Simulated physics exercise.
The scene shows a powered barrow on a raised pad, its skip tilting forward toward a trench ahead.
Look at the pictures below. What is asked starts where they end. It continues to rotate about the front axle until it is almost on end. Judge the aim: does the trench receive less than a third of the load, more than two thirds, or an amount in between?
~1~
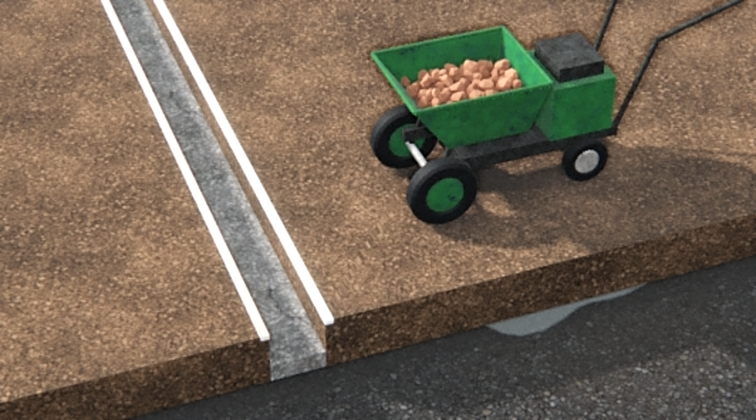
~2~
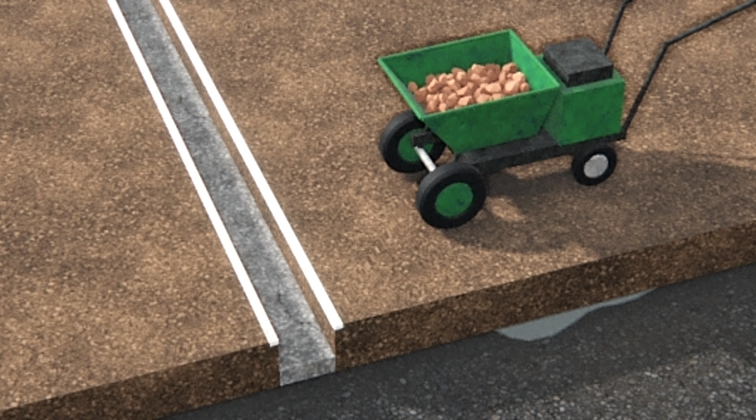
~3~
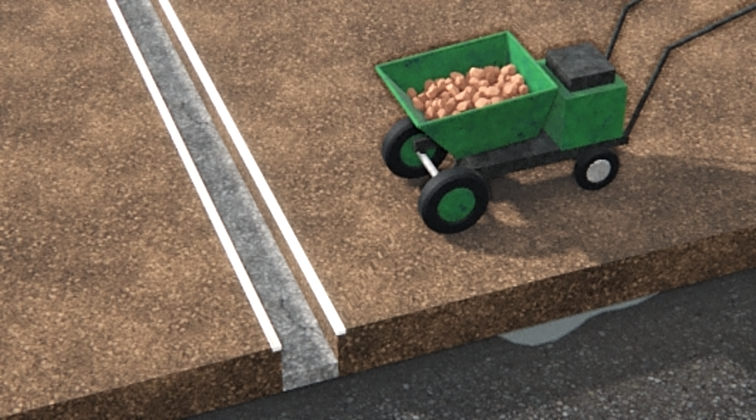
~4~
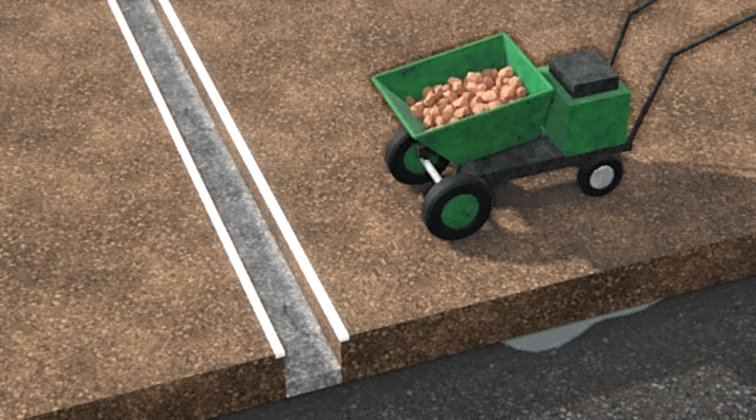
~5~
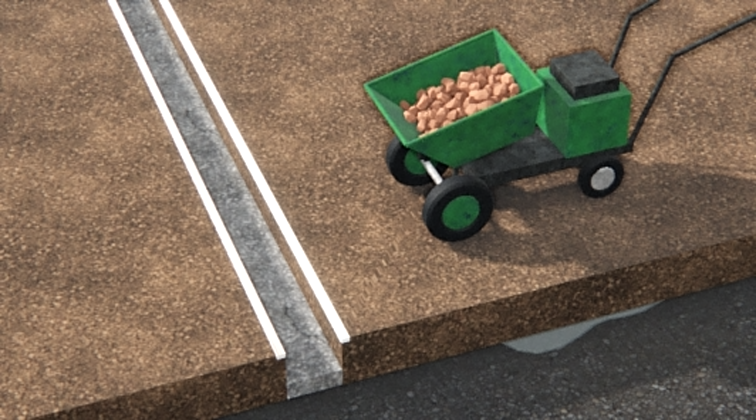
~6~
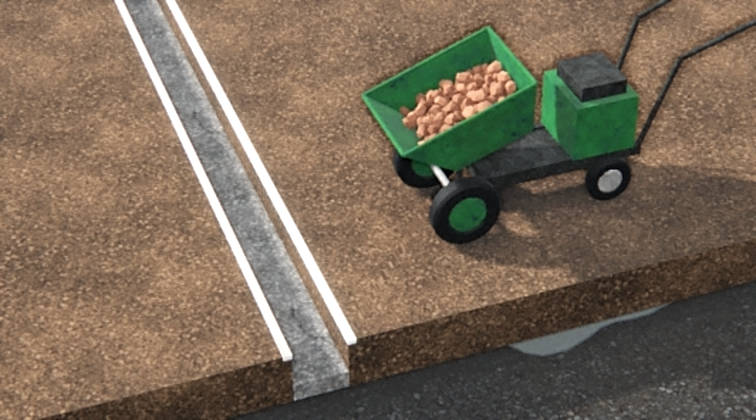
It receives between a third and two thirds.
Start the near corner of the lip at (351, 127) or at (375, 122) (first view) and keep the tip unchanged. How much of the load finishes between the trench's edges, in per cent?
Close to 90 in a hundred, and close to 100 in a hundred.
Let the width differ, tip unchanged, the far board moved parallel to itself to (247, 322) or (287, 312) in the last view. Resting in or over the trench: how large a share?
The first try comes out at 50 percent and the second at 50 percent.
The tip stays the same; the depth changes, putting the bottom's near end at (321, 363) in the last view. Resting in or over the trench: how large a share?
Something like 50 %.
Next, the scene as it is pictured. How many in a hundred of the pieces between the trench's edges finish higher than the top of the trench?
0 per cent or so.
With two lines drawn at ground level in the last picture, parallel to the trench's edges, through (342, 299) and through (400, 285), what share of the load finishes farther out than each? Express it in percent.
First some 60, then 90 per cent.
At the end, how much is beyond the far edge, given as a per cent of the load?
Around 0 %.
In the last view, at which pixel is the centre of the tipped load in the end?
Centre at rest: Close to (292, 259).
Just after the last frame, skip tipped steeply; every one in the skip.
A moment on, skip tipped right over; the larger part in the skip; about a tenth short of the trench; just a few in or heaped over the trench; just a few falling.
Further on, skip tipped right over; about a tenth in the skip; roughly half short of the trench; roughly a third in or heaped over the trench.
When it is over, skip tipped right over; about a tenth in the skip; roughly half short of the trench; roughly half in or heaped over the trench; not one beyond it.
